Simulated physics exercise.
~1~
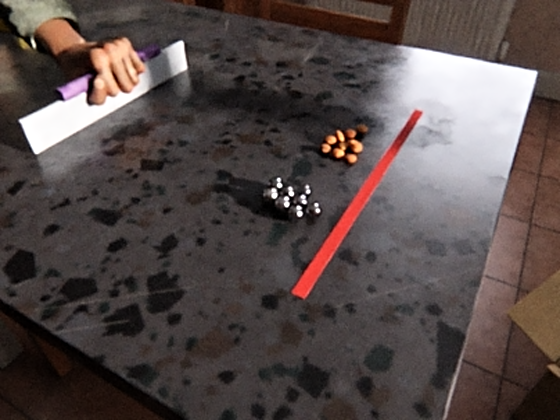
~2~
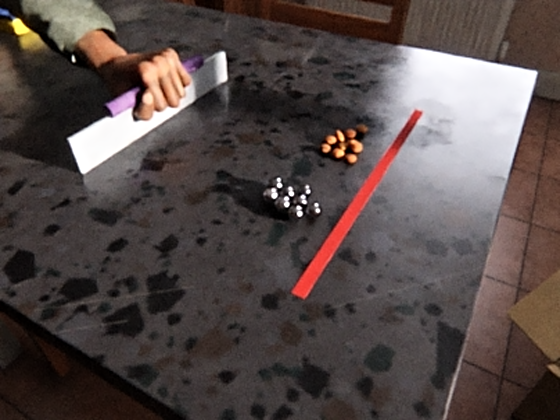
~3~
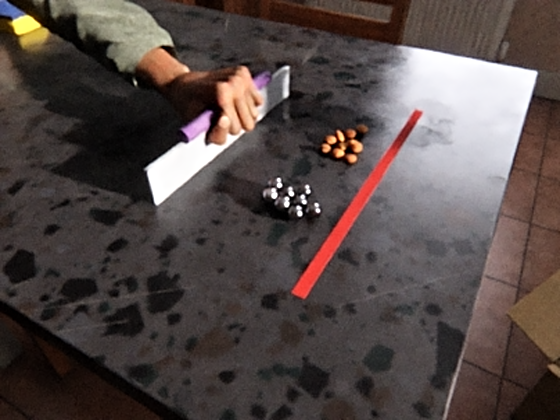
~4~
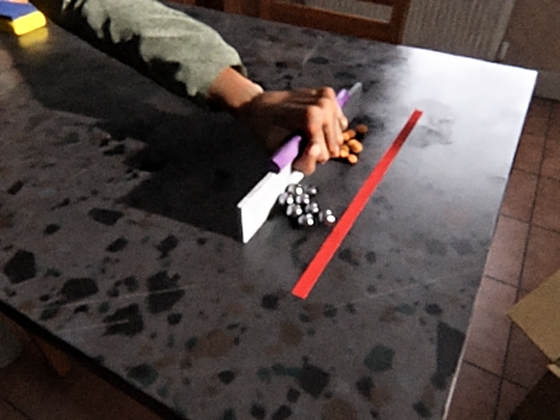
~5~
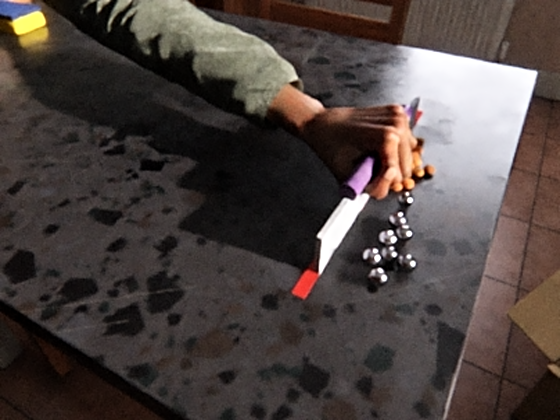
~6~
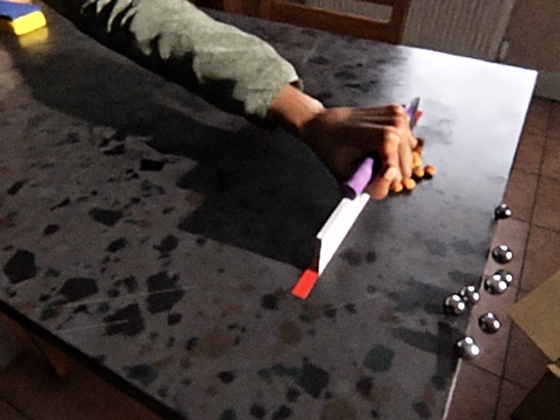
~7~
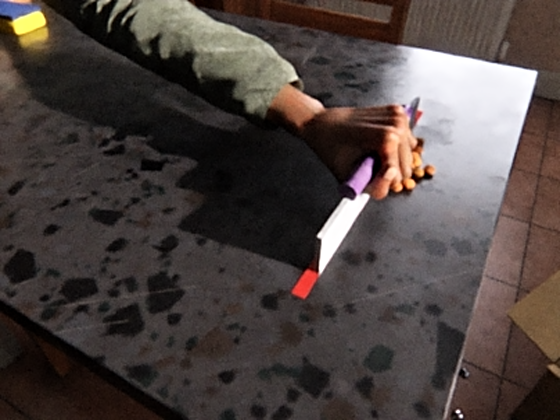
A hand swept a white scraper with a purple grip rightward across a dark speckled table, pushing shiny silver balls and small orange-brown pieces until it stopped at the red tape; the balls rolled on off the edge, while the brownish pieces stayed on the table.
